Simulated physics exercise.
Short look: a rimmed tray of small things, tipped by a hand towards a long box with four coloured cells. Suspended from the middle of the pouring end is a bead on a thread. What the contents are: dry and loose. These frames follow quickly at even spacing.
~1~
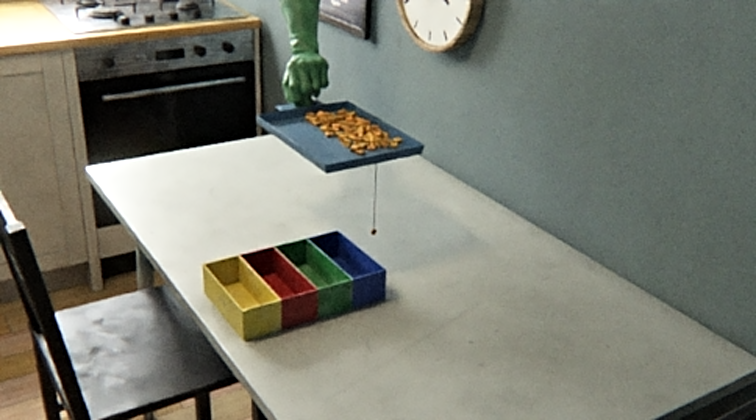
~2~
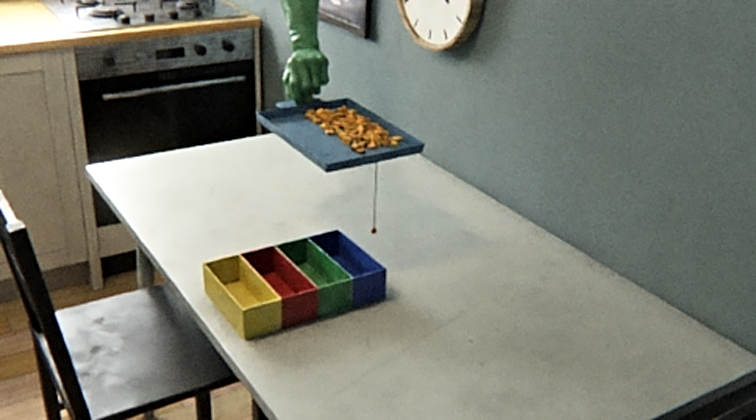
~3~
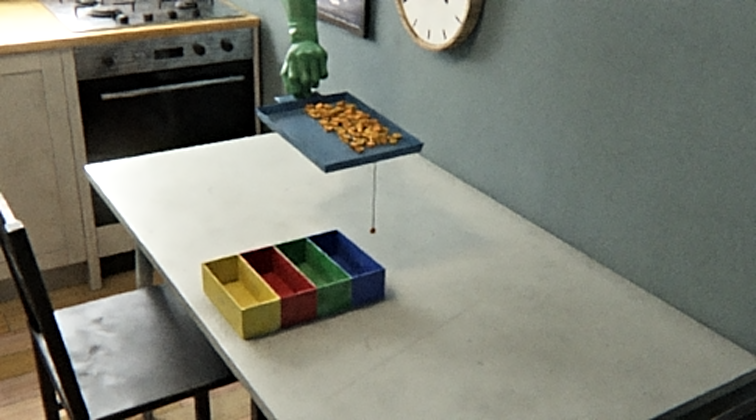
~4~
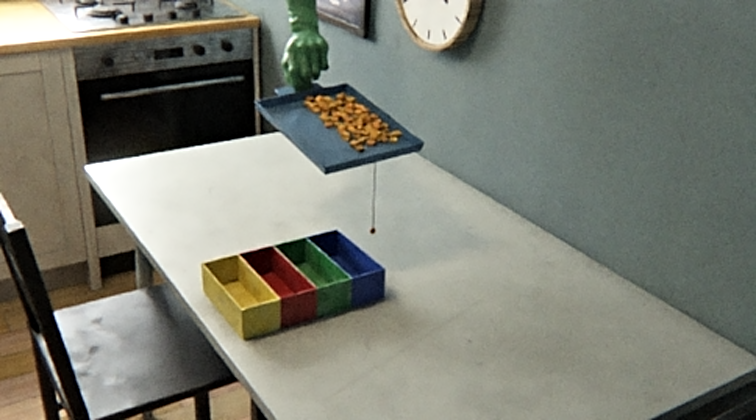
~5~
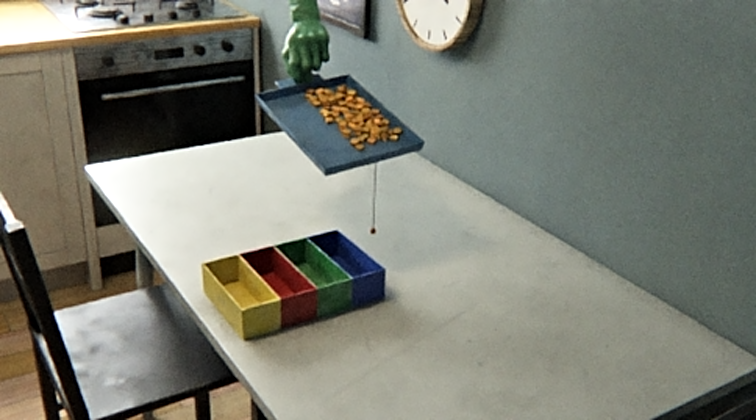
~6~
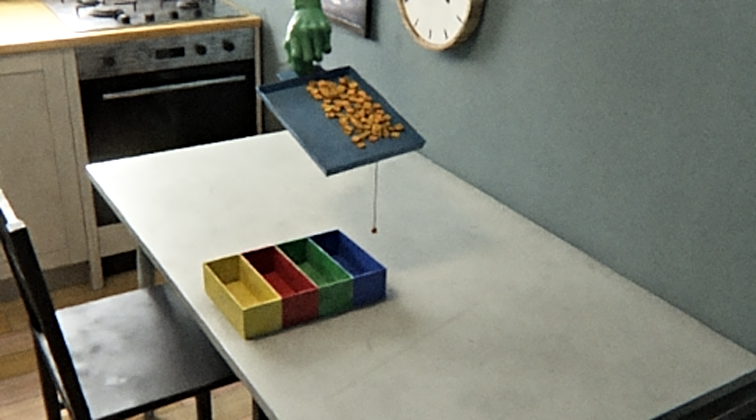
In a kitchen, a green-gloved hand held a blue tray of small orange-brown pieces above a table with a four-coloured box, then gradually raised the tray's back end, steepening its slope while the hanging bead barely moved.
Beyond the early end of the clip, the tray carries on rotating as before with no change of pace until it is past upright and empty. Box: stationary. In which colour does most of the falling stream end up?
Most of the stream ends up in the blue cell.
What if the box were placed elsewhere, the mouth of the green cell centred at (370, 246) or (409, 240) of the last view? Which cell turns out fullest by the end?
First place: The red cell; second place: Yellow.
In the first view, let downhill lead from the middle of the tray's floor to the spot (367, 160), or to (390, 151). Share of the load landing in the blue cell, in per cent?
Near 20 % and 0 %.
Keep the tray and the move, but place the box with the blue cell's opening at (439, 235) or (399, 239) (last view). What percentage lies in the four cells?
In turn 90 and 100 in a hundred.
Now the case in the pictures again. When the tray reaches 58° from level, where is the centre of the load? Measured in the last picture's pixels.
(356, 155).
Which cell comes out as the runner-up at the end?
It's the cell in green.
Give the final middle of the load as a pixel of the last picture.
Close to (356, 284) in the last view.
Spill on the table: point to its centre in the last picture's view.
Estimated middle: Around (391, 281).
Soon after the last picture, tray tipped steeply; nearly all on the tray; a small part falling or outside the box.
A little later, tray tipped right over; about two thirds on the tray; about a quarter in the blue cell; a small part in the green cell; a small part falling or outside the box.
Later still, tray tipped past a quarter turn; about half in the blue cell; about a quarter in the green cell; about a quarter falling or outside the box.
At rest, tray tipped past a quarter turn; about half in the blue cell; about a quarter in the green cell; none in the yellow cell; none in the red cell; about a quarter outside the box.
